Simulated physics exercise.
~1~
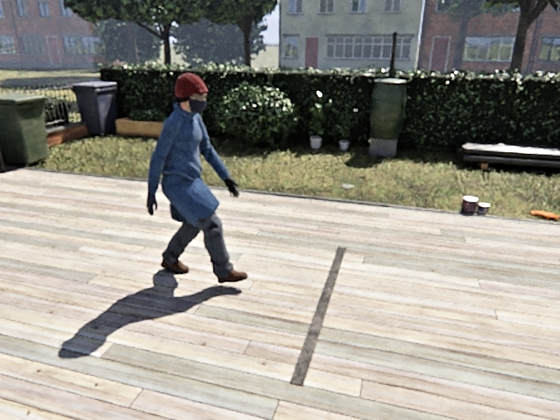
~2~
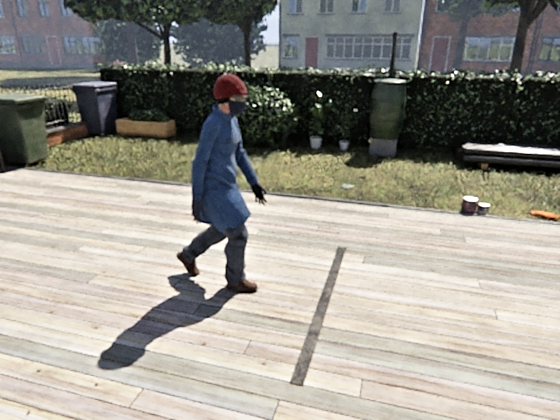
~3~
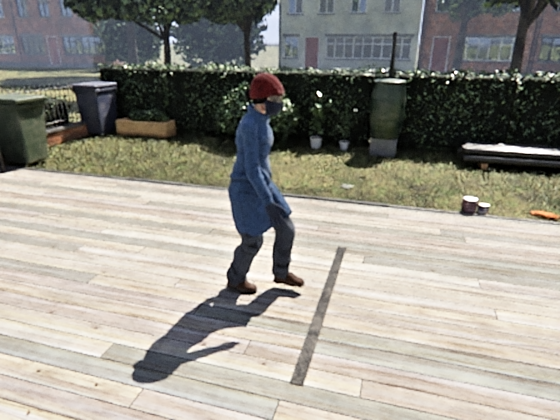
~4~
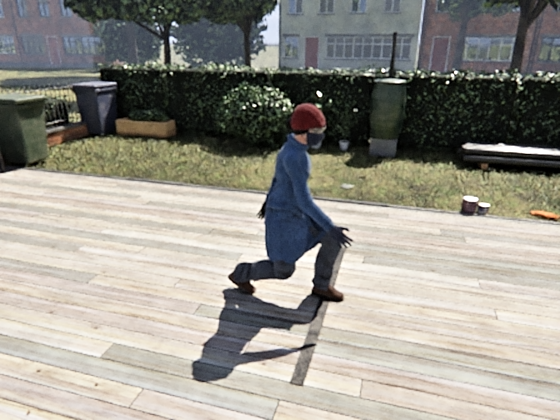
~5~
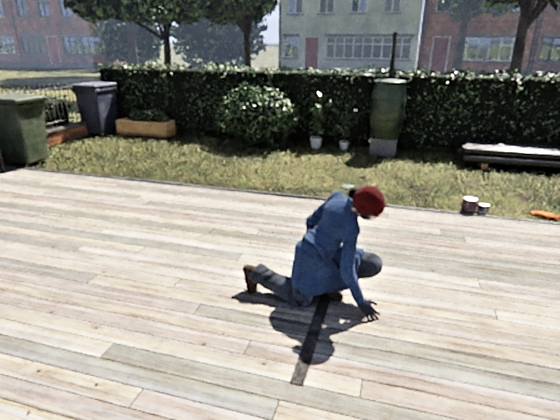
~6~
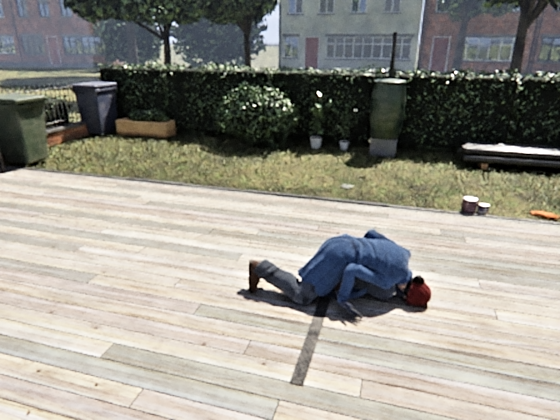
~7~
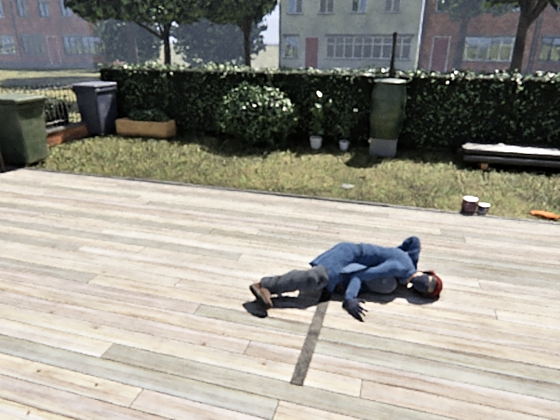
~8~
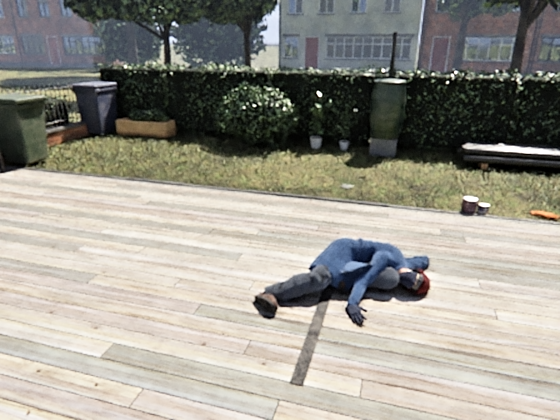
A shopper in a blue coat walks right, drops down and collapses across the black strip.
